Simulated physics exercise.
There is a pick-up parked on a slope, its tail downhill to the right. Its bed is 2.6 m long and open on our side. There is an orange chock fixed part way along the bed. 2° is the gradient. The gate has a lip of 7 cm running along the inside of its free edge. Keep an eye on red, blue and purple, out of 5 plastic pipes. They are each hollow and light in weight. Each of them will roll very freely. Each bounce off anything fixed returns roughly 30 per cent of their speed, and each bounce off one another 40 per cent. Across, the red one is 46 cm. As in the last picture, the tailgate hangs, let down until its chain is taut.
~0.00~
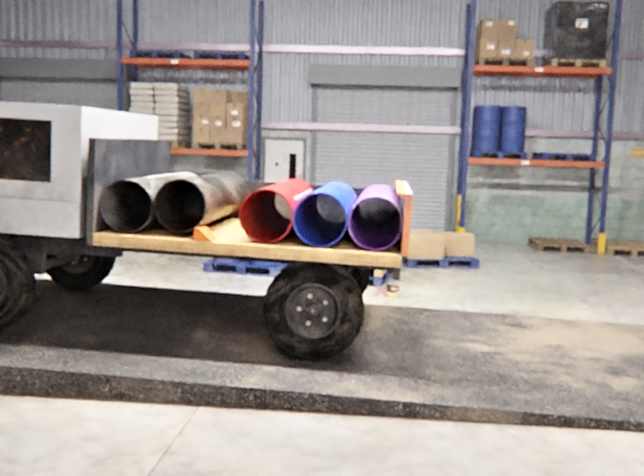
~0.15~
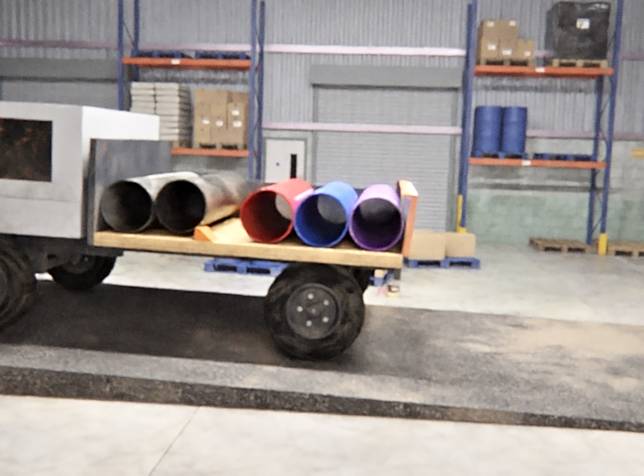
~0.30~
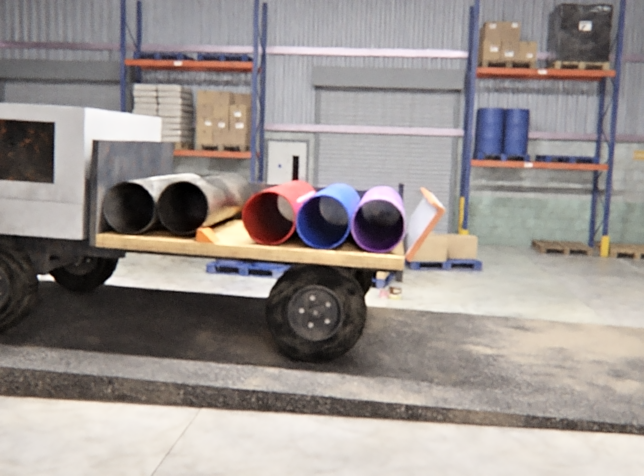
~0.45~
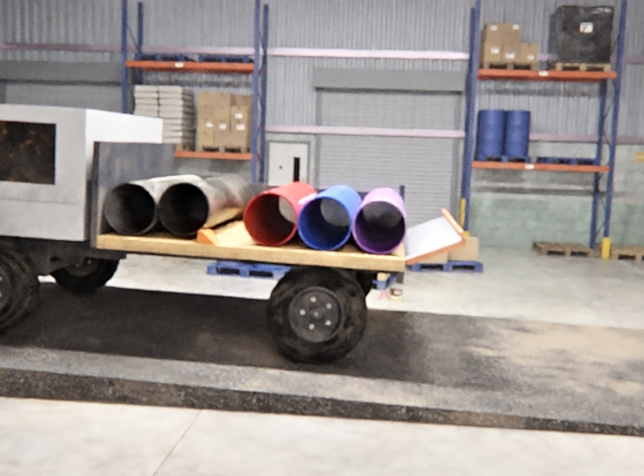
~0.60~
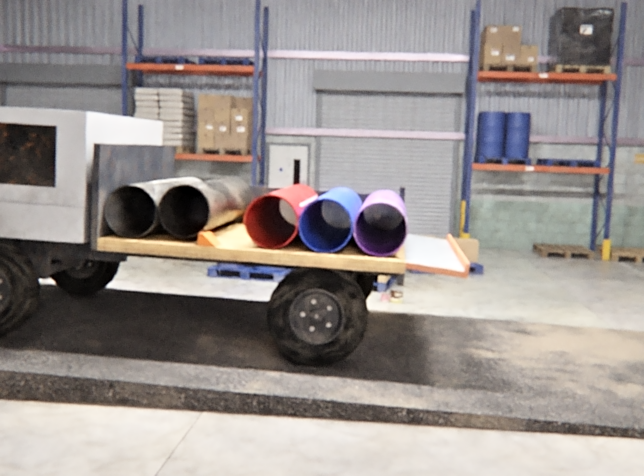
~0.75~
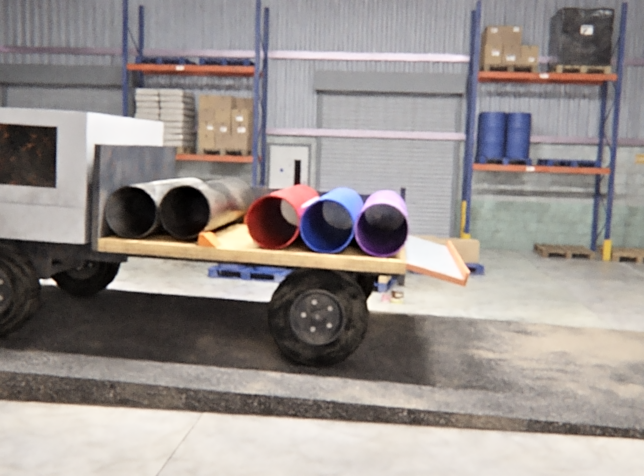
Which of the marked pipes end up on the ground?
Result: Red: Comes off; blue: Comes off; purple: Comes off.
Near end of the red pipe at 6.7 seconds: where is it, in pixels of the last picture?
Near (493, 255).
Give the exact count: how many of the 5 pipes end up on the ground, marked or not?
3 of them.
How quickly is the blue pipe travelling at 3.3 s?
Speed: Approx. 0.2 m/s.
By 3.3 s, red is on the bed, 75 cm short of the hinge, rolling right; blue is on the bed, 30 cm short of the hinge, rolling right; purple is on the gate, 35 cm past the hinge, rolling right; 0 out so far.
By 6.7 s, red is dropping off the gate; blue is off the vehicle; purple is off the vehicle; 3 out so far.
Finally (9.4 s), red is off the vehicle; blue is off the vehicle; purple is off the vehicle; 3 out so far.
